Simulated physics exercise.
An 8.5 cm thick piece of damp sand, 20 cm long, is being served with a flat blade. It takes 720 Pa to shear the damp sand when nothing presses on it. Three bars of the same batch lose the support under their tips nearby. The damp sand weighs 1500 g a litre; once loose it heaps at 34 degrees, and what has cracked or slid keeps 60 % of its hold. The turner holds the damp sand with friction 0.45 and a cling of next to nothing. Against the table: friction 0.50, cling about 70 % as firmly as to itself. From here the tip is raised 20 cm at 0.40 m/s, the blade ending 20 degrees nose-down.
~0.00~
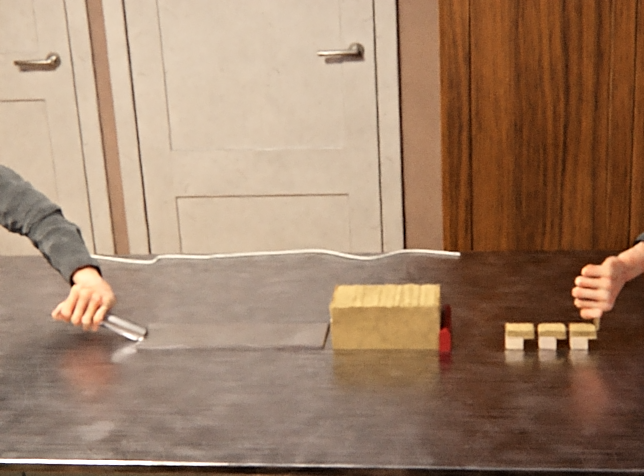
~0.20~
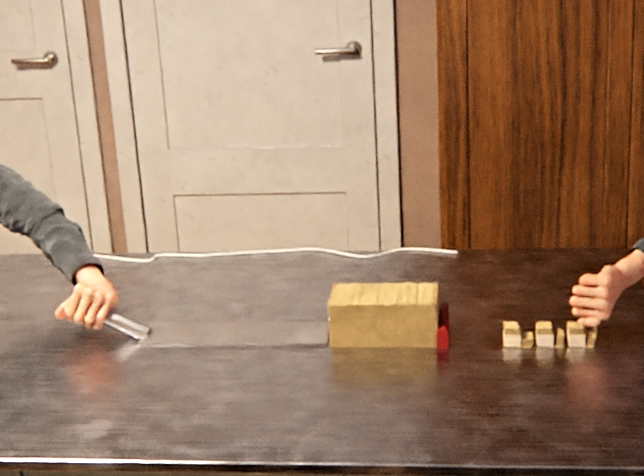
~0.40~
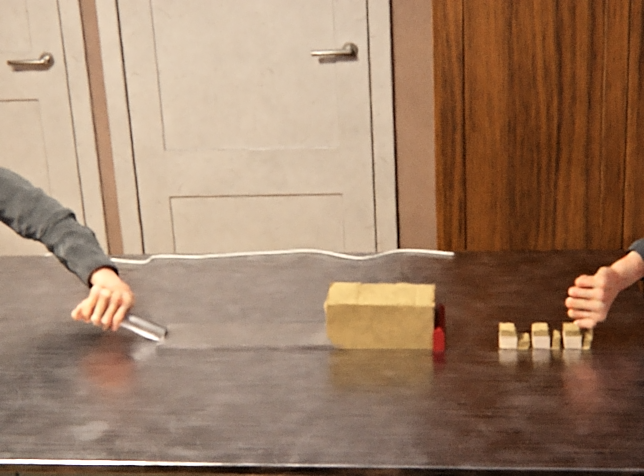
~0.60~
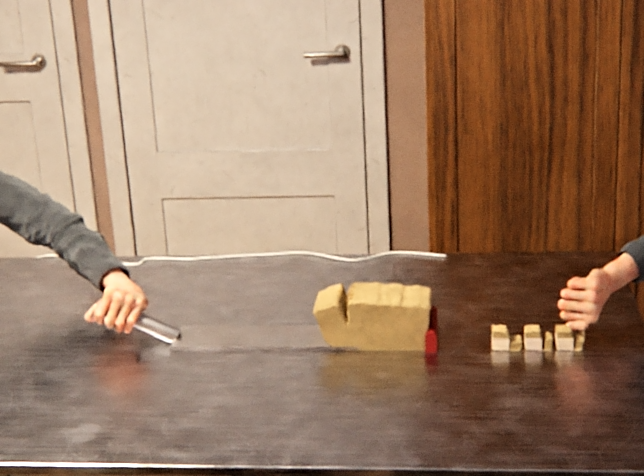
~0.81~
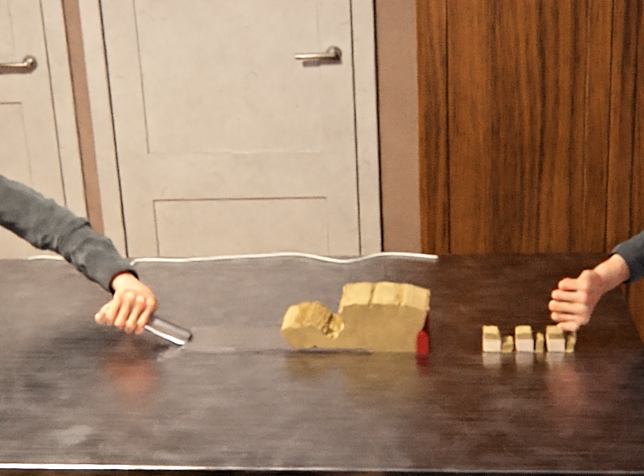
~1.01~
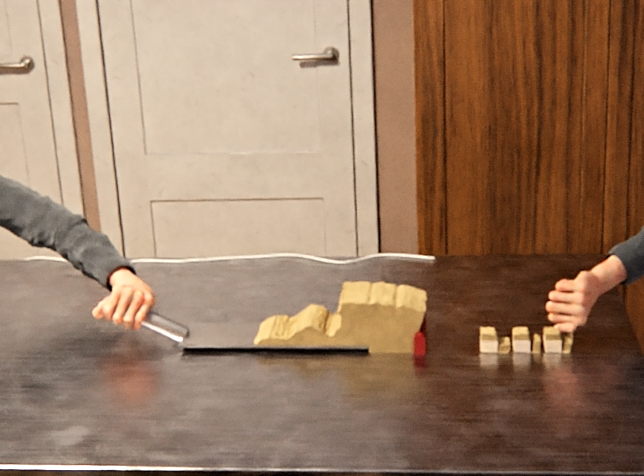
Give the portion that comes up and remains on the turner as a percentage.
The portion that comes up and remains on the turner is near 27 %.
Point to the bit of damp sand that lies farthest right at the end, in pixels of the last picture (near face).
Near (490, 347).
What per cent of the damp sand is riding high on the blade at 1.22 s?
About 20 %.
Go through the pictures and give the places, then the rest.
The first frame shows handle end of the blade at (137, 347), not yet moved; highest point of the damp sand at (359, 306); the tips have sunk 0, 0, 0 (left to right).
The second frame shows handle end of the blade at (140, 345), moved 1.0 cm; highest point of the damp sand at (357, 305); the tips have sunk 2.0 cm, 2.4 cm, 2.3 cm (left to right).
The third frame shows handle end of the blade at (157, 347), moved 5.2 cm; highest point of the damp sand at (329, 304); the tips have sunk 2.1 cm, 2.4 cm, 2.3 cm (left to right).
The fourth frame shows handle end of the blade at (171, 349), moved 9.3 cm; highest point of the damp sand at (356, 304); the tips have sunk 2.1 cm, 2.4 cm, 2.3 cm (left to right).
The fifth frame shows handle end of the blade at (182, 350), moved 13 cm; highest point of the damp sand at (380, 304); the tips have sunk 2.1 cm, 2.4 cm, 2.3 cm (left to right).
The sixth frame shows handle end of the blade at (180, 346), moved 13 cm; highest point of the damp sand at (362, 303); the tips have sunk 2.1 cm, 2.4 cm, 2.3 cm (left to right).
By 1.22 s, the tip is 8.9 cm up.
By 1.47 s, the tip is 19 cm up.
By 1.72 s, the tip is 20 cm up and 41 % is riding high on the blade.
By 1.97 s, the tip is 20 cm up and 27 % is riding high on the blade.
By 2.30 s, at the end, the tip is 20 cm up and 27 % is riding high on the blade.
